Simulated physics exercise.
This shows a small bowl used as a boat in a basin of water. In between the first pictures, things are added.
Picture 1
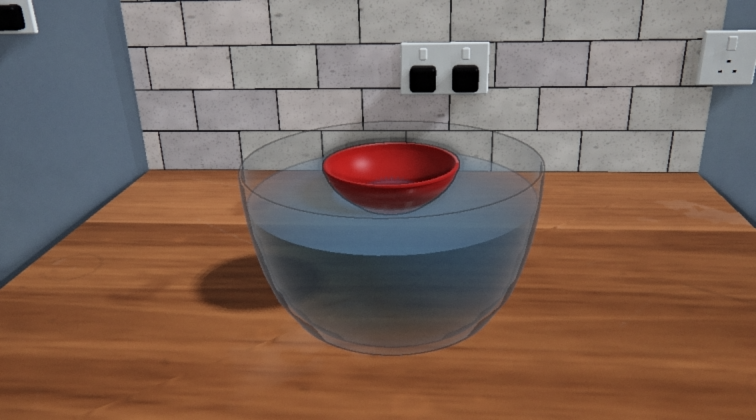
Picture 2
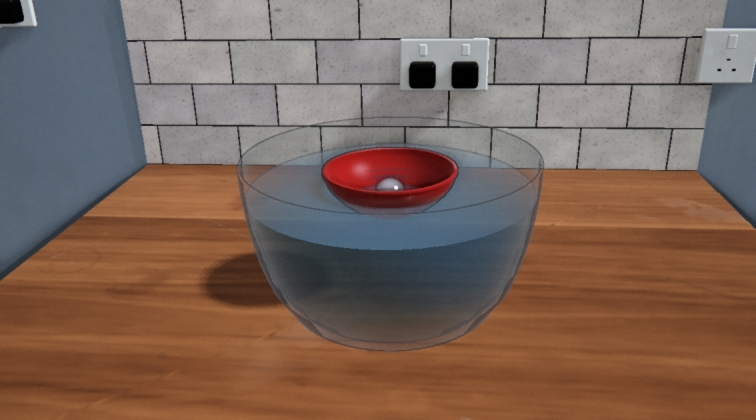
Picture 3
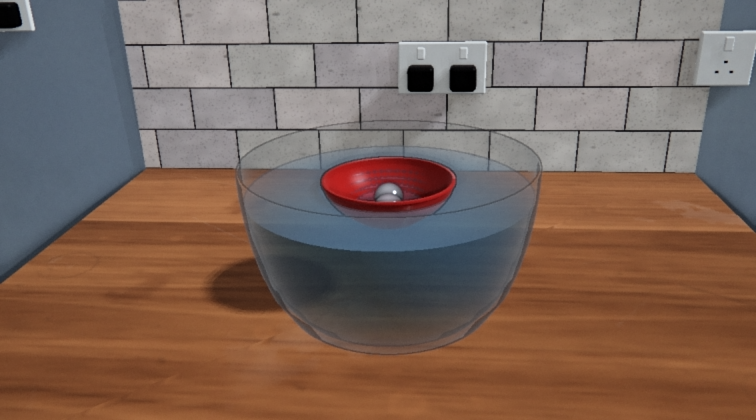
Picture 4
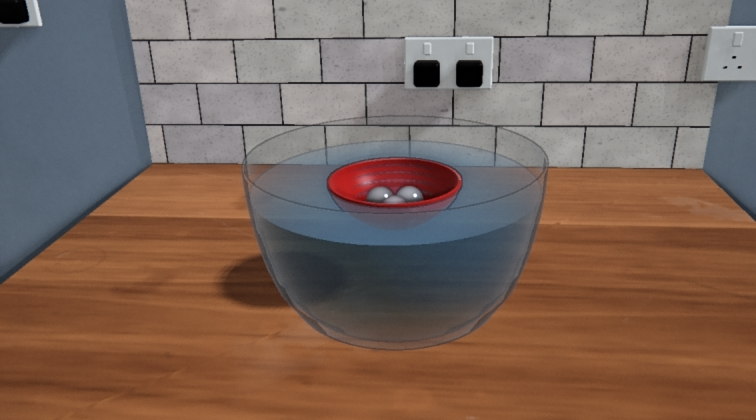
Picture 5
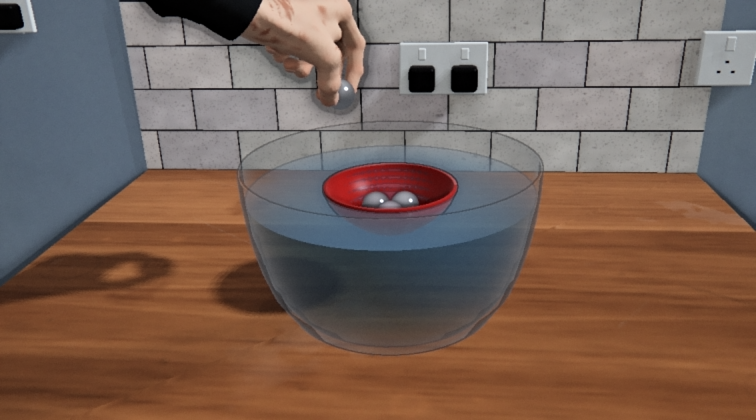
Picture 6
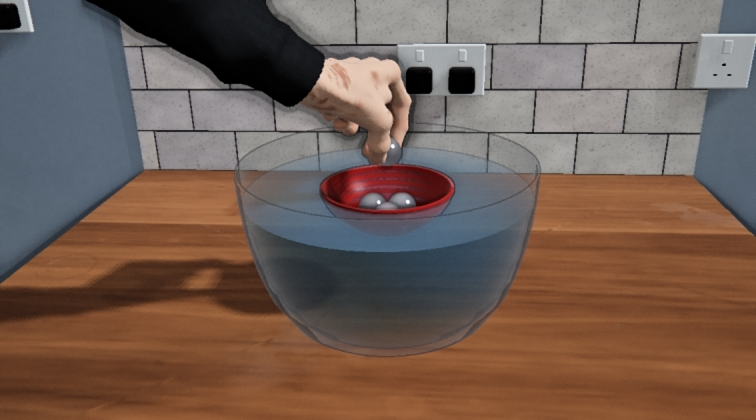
A small red bowl floats lower and lower in a large clear basin of blue-tinted water as shiny silver balls appear inside it one after another. The basin stands on a wooden worktop, seen from slightly above, before a pale tiled wall with sockets. A dark-sleeved hand then reaches in from the upper left and lowers another silver ball toward the bowl, the view shifting very slightly.
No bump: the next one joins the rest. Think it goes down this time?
Yes, down it goes.
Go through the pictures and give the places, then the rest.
Small bowl (391, 164) empty; about two thirds of its side above the surface, in the first frame.
Small bowl (390, 170) with one aboard; about half of its side above the surface, in the second frame.
Small bowl (388, 179) with two aboard; about a fifth of its side above the surface, in the third frame.
Small bowl (394, 181) with three aboard; hardly any of its side above the surface, in the fourth frame.
Small bowl (390, 186) with three aboard; hardly any of its side above the surface; the next steel ball in the hand at (340, 94), in the fifth frame.
Small bowl (387, 187) with three aboard; hardly any of its side above the surface; the next steel ball in the hand at (387, 151), in the sixth frame.
Soon after, the steel ball is in and the small bowl dips.
Later, water pours in over its edge.
In the end, the small bowl lies on the bottom with its load.
